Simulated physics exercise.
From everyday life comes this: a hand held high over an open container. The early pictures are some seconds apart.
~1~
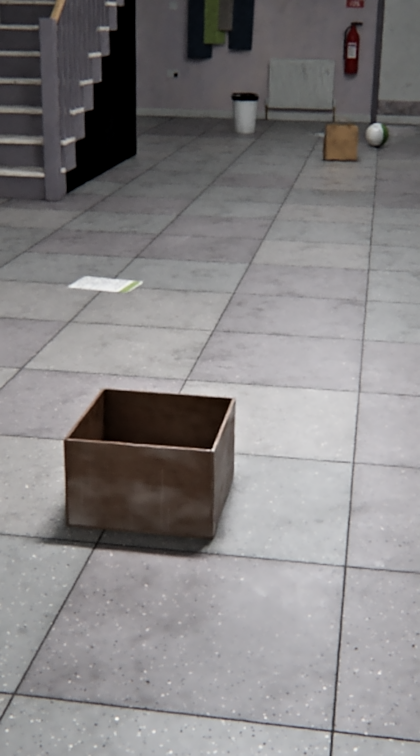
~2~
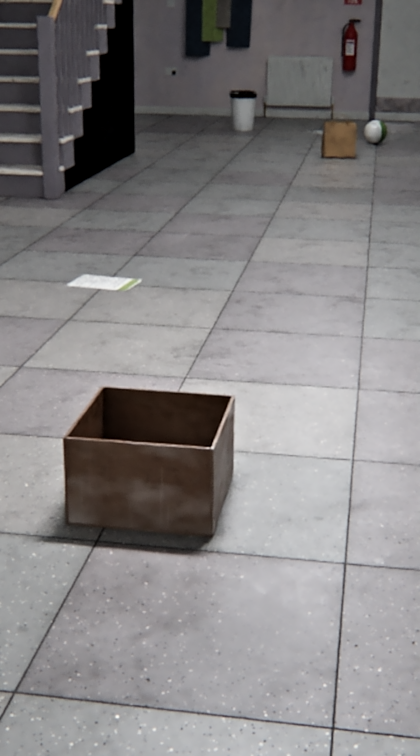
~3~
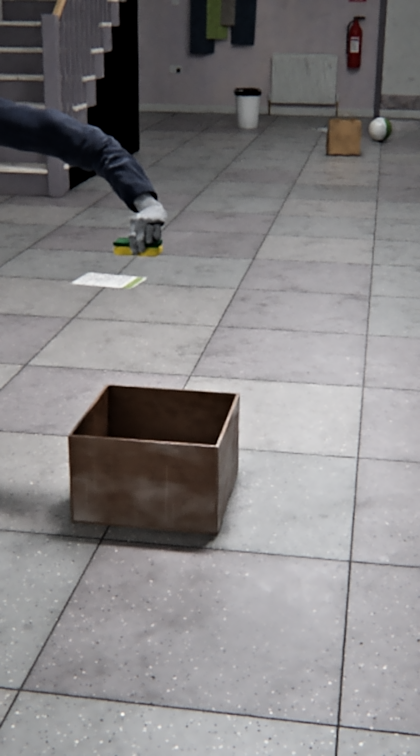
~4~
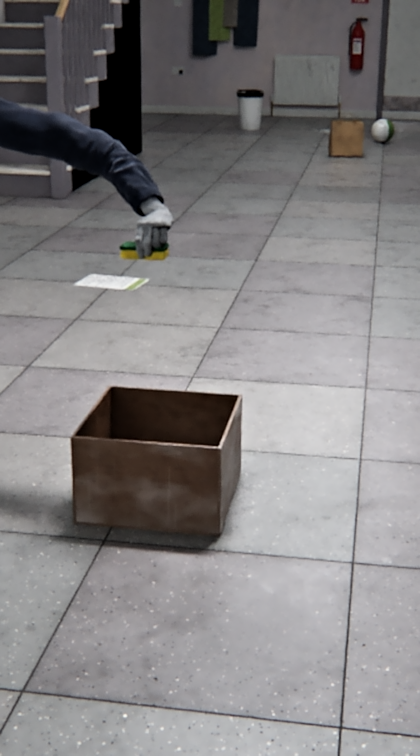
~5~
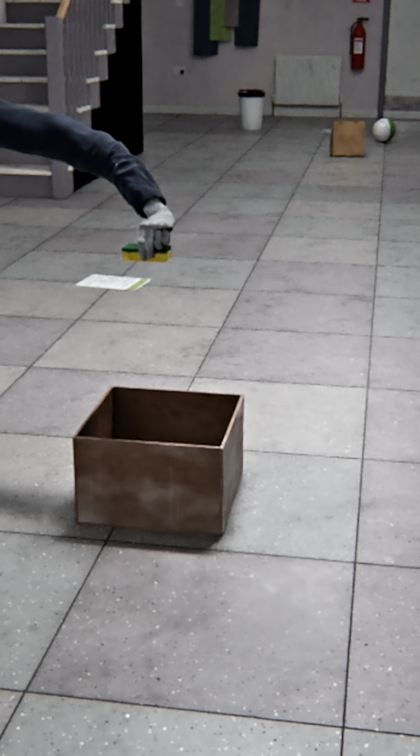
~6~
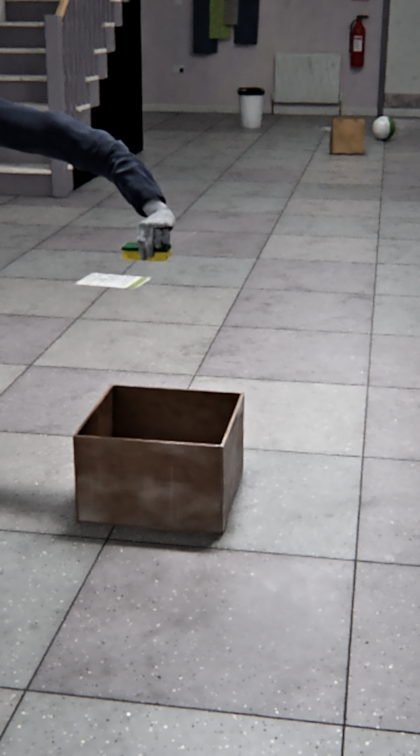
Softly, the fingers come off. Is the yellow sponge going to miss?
It makes it in.
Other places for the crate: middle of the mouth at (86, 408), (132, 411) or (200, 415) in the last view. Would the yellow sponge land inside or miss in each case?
Result log, yellow sponge: Winds up within / winds up within / winds up within.
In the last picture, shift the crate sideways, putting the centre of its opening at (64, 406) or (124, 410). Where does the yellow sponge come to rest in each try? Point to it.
Around (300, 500) for the first, around (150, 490) for the second.
Then, 0.20 s later than the last frame, yellow sponge dropping near (148, 302).
Then, 0.32 s later than the last frame, yellow sponge dropping near (149, 399).
Then, 0.42 s later than the last frame, yellow sponge fallen near (151, 484).
When it is over, the yellow sponge lands inside, near (151, 487).
